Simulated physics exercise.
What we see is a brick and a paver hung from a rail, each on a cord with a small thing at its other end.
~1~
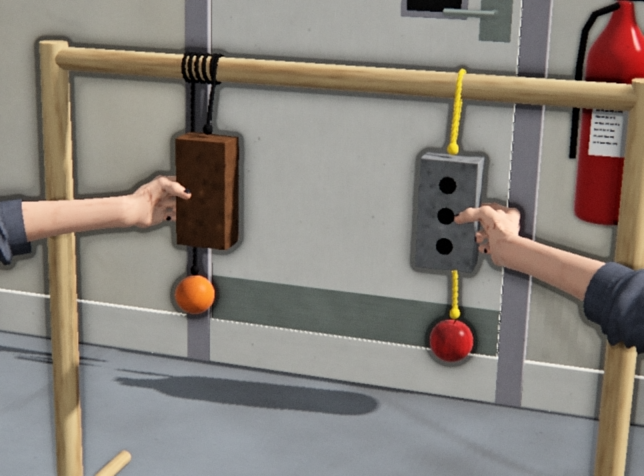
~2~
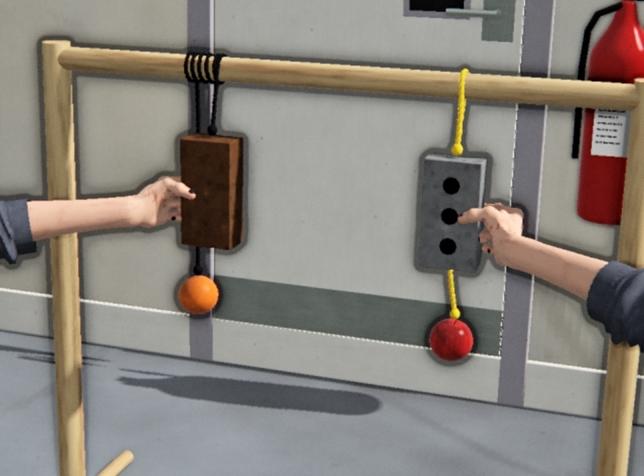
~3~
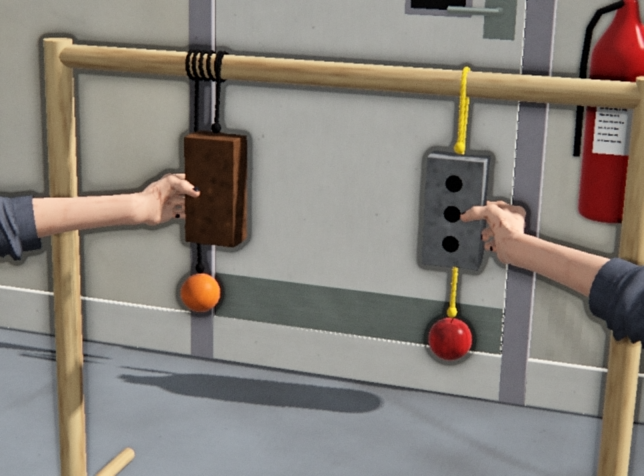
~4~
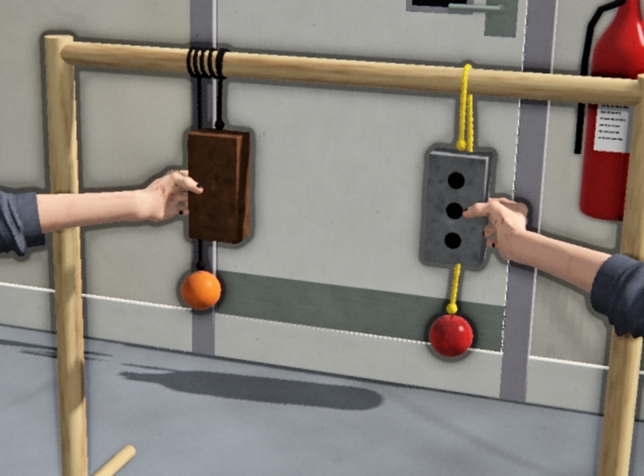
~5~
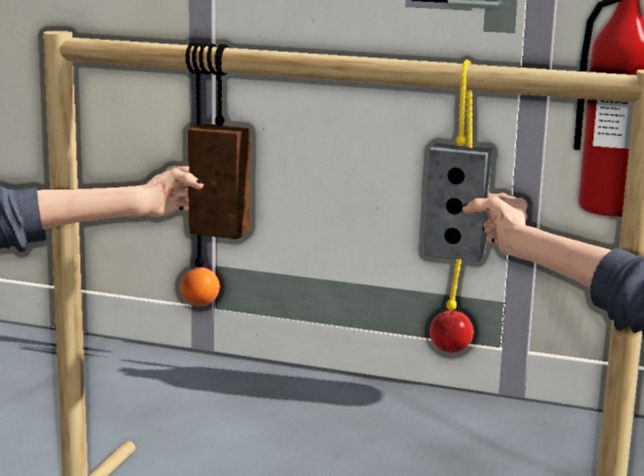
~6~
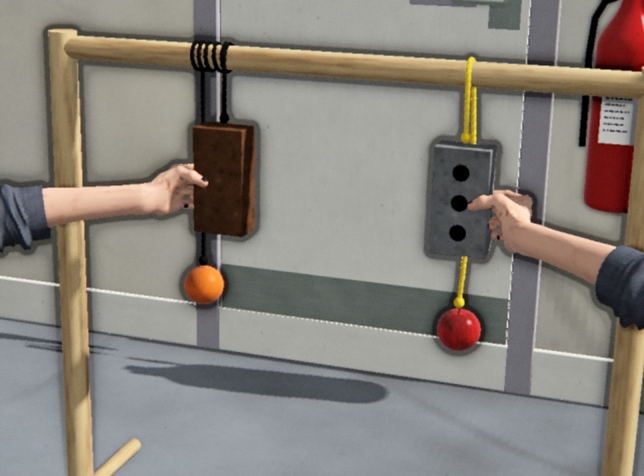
Two hands hold a hanging brick and gray block, shifting them slightly right and upward.
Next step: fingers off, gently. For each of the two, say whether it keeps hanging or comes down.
Result: Most likely the brick stays where it is the whole time. Most likely the paver ends up lower than it started.
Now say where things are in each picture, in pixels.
In the first frame, brick (207, 191); paver (450, 212); left orange (194, 295); right apple (451, 341).
In the second frame, brick (212, 191); paver (453, 212).
In the third frame, brick (216, 189); paver (456, 211).
In the fourth frame, brick (219, 186); paver (458, 207).
In the fifth frame, brick (219, 181); paver (458, 202).
In the sixth frame, brick (224, 179); paver (463, 199); left cord wound several times round the rail; right cord only laid over the rail.
Then, 0.52 s on from there, brick off the floor near (222, 168); paver on the floor.
Then, 0.90 s on from there, brick off the floor near (224, 166); paver on the floor.
In the end, brick off the floor near (223, 169); paver on the floor. The brick keeps its height and the paver runs down to the floor.
